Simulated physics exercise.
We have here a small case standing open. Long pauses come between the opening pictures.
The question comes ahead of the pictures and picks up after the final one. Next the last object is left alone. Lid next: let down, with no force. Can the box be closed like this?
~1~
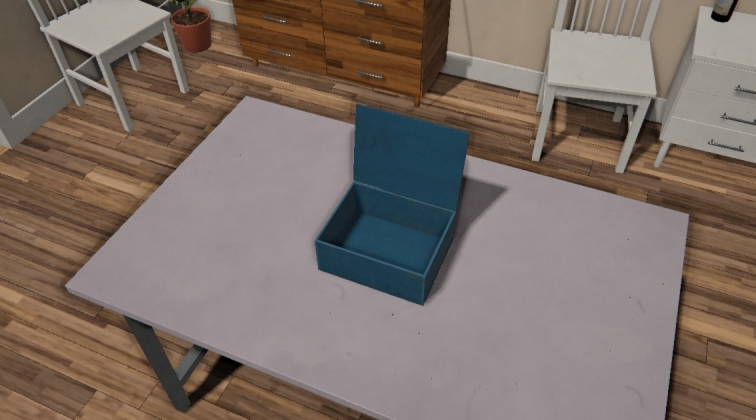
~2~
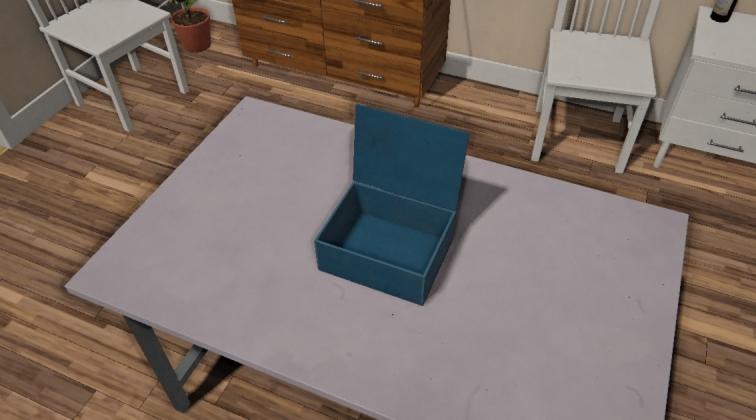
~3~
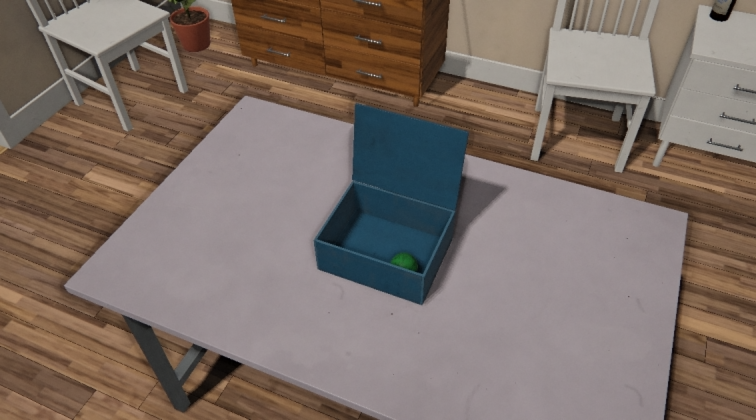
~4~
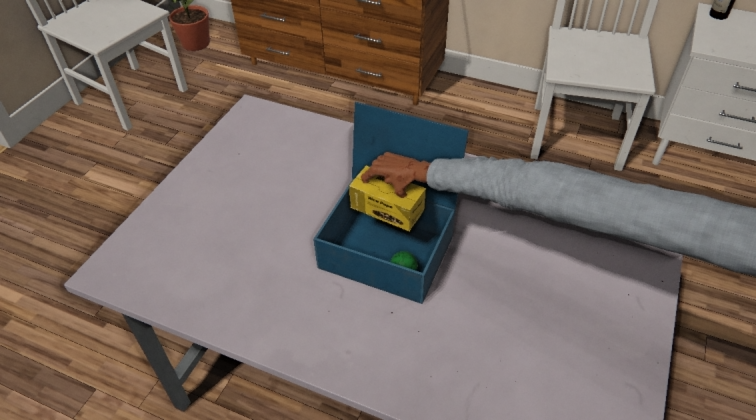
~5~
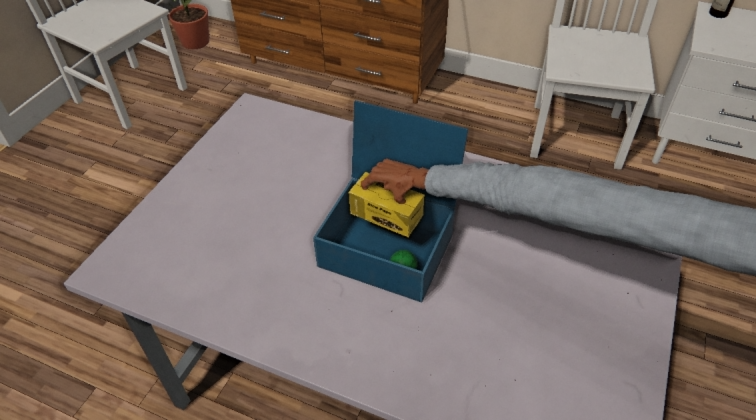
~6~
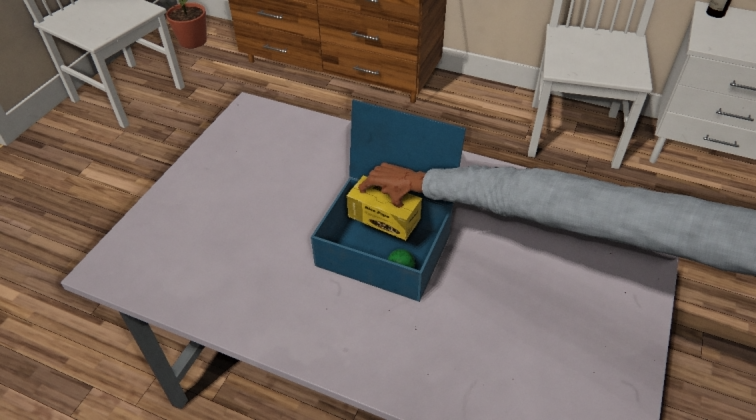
You can see the lid settles down properly.
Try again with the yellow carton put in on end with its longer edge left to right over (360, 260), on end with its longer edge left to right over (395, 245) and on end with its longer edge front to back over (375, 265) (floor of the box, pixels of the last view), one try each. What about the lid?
Case one, the lid is kept from closing; case two, it is kept from closing; case three, it is kept from closing.
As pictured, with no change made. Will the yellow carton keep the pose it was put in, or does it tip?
Well, it stays just as set.
Then, 1.20 s on from there, lid starting down; yellow carton shifted a little near (384, 226).
Then, 1.90 s on from there, lid 38° above the rim; yellow carton shifted a little near (384, 226).
In the end, lid shut; moved from the start, yellow carton; green ball unmoved. At the end, from the last picture's camera, yellow carton near (384, 226).
